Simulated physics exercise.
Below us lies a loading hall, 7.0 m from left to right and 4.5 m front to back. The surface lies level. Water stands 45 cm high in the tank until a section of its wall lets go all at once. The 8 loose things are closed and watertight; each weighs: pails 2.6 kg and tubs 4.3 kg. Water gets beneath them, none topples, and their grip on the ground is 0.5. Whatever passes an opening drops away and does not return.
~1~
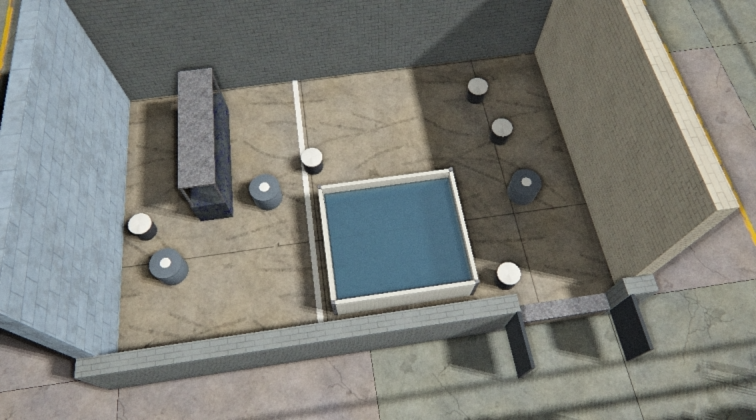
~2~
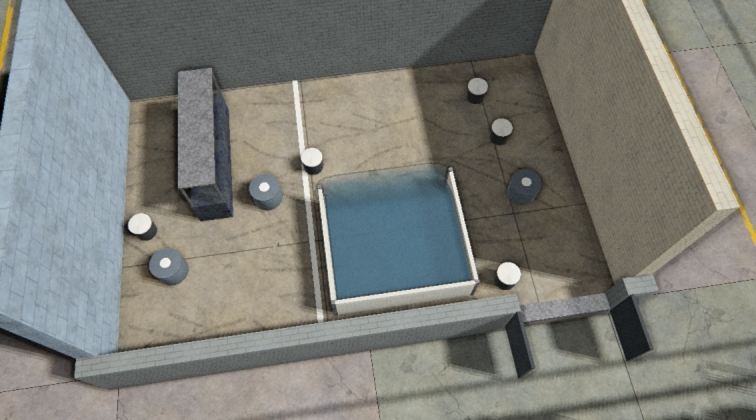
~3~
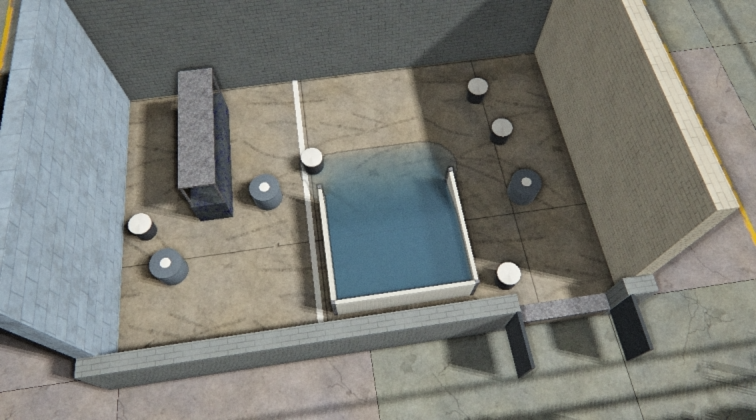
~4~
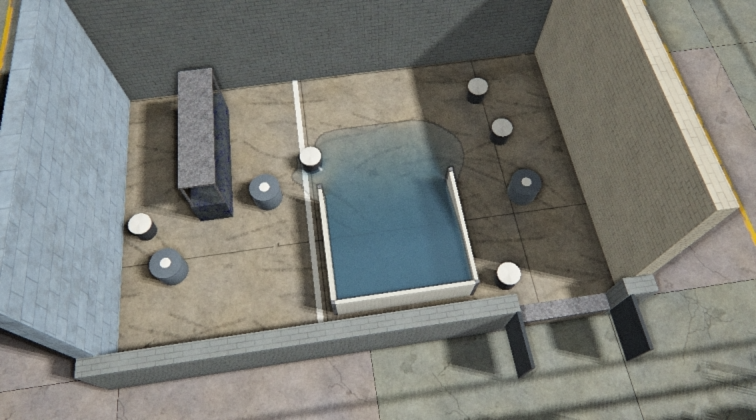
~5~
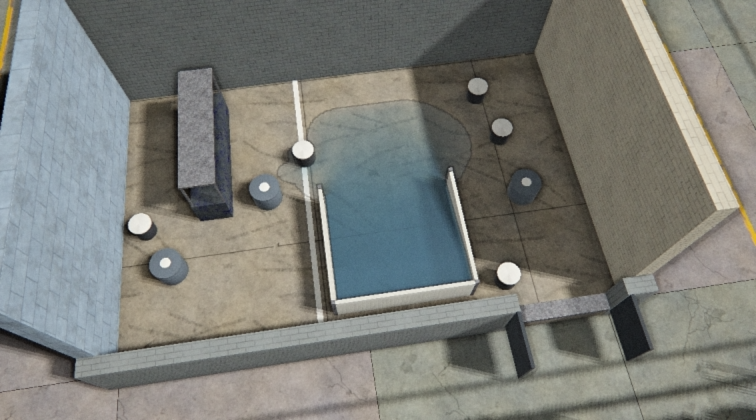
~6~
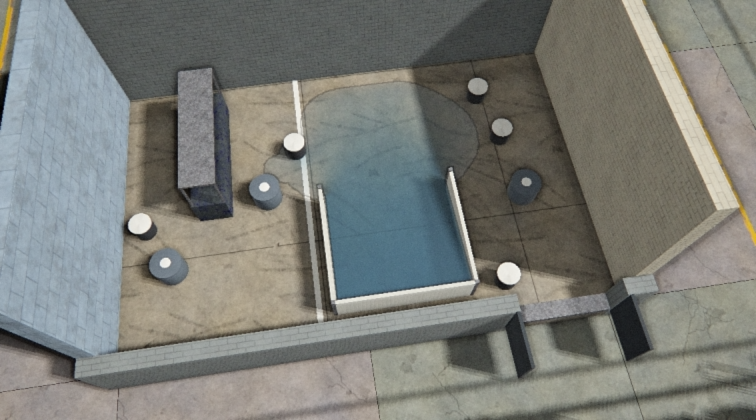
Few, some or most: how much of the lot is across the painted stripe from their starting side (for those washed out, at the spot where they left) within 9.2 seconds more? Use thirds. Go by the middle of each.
Share: Not even a third.
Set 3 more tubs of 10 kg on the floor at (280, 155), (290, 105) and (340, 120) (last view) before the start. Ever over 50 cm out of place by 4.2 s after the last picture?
In that order: Past it, over, more.
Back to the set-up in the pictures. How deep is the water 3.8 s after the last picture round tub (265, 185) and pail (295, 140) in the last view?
About 2 and 3 cm.
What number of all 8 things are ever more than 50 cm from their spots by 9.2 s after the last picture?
8 of them.
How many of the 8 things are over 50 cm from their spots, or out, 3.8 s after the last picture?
3 of them.
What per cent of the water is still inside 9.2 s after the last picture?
About 84 per cent.
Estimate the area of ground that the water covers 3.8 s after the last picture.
Roughly 25 m2.
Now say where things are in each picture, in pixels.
A pail at (312, 157) rests on the ground; a pail at (509, 273) rests on the ground; water covers 3.3 m2; 0 of 8 have shifted, in the first frame.
A pail at (312, 157) rests on the ground; a pail at (509, 273), on the bottom; water covers 4.1 m2; 0 of 8 have shifted, in the second frame.
A pail at (312, 157), on the bottom; a pail at (509, 273) rests on the ground; water covers 5.1 m2; 0 of 8 have shifted, in the third frame.
A pail at (310, 156), on the bottom, 3 cm from its start; a pail at (509, 273), on the bottom; 6.3 m2 under water; 0 of 8 have shifted, in the fourth frame.
A pail at (303, 149), on the bottom, 19 cm from its start; a pail at (509, 273) rests on the ground; 7.5 m2 under water; 1 of 8 have shifted, in the fifth frame.
A pail at (294, 142) rests on the ground, 40 cm from its start; a pail at (509, 273) rests on the ground; 8.9 m2 under water; 1 of 8 have shifted, in the sixth frame.
Then, 1.2 s after the last picture 1 of 8 are over the mark; 2 afloat.
Then, 3.8 s after the last picture 1 of 8 are over the mark; 2 afloat.
Then, 6.2 s after the last picture 1 of 8 are over the mark; 7 afloat.
Then, 9.2 s after the last picture 1 of 8 are over the mark; 6 afloat.
